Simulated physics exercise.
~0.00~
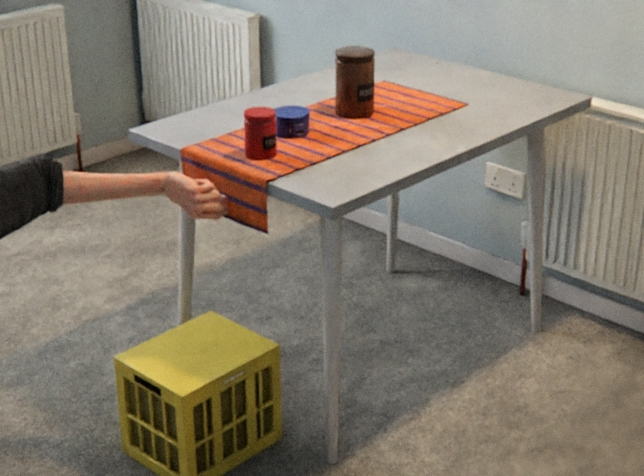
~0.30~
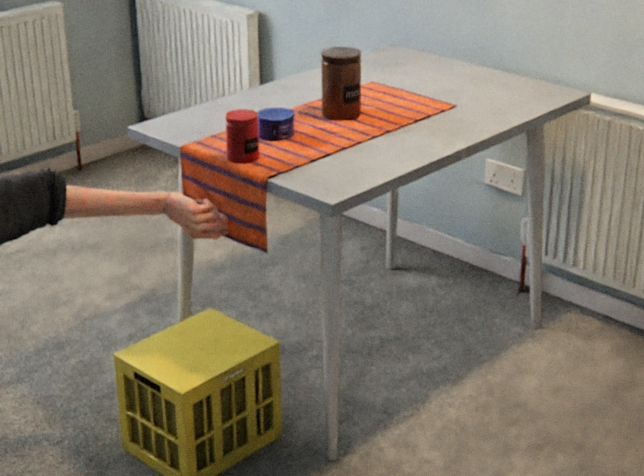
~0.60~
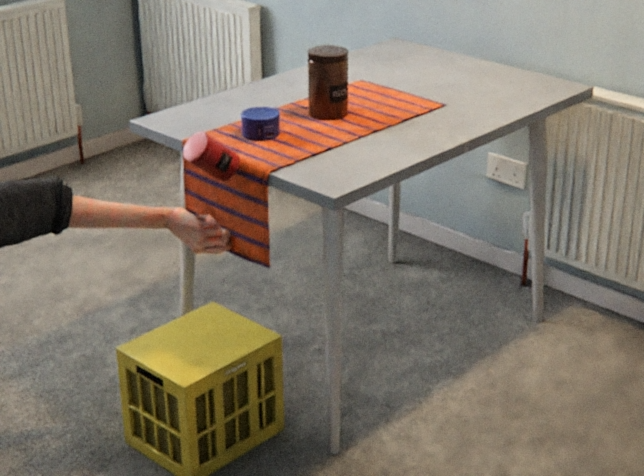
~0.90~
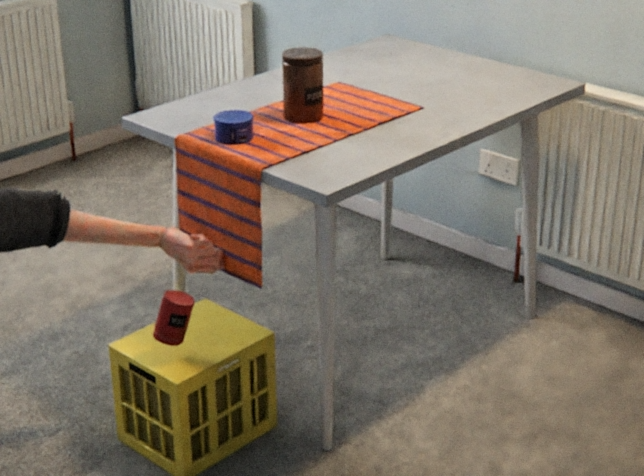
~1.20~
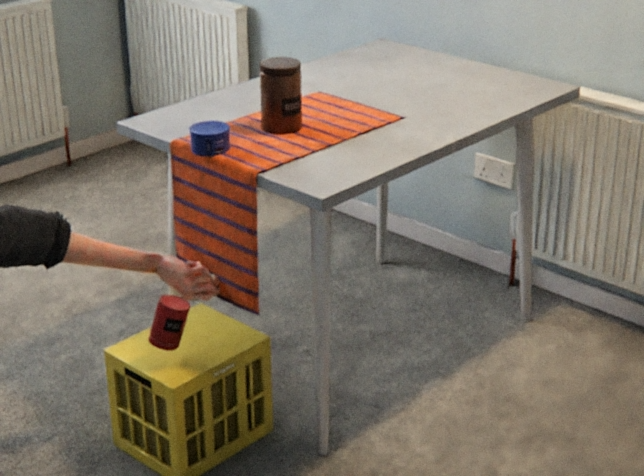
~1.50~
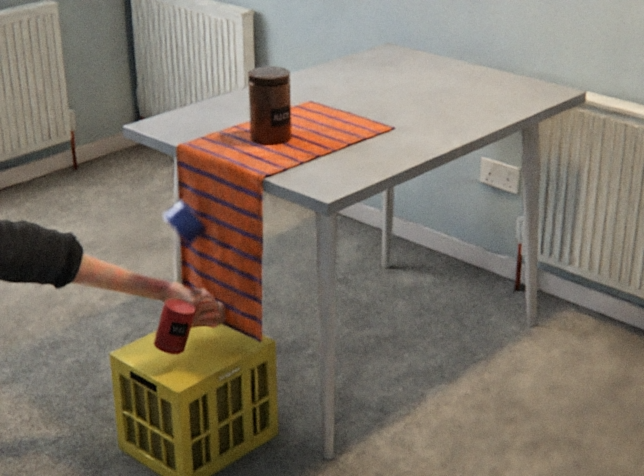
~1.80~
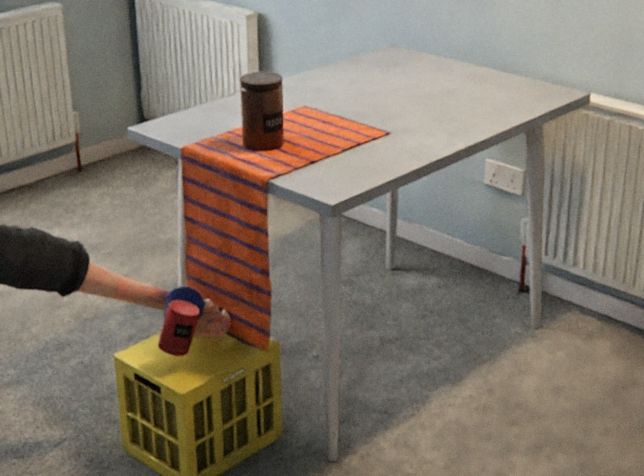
A hand pulls an orange striped cloth down, dropping a red jar, then a blue tub.
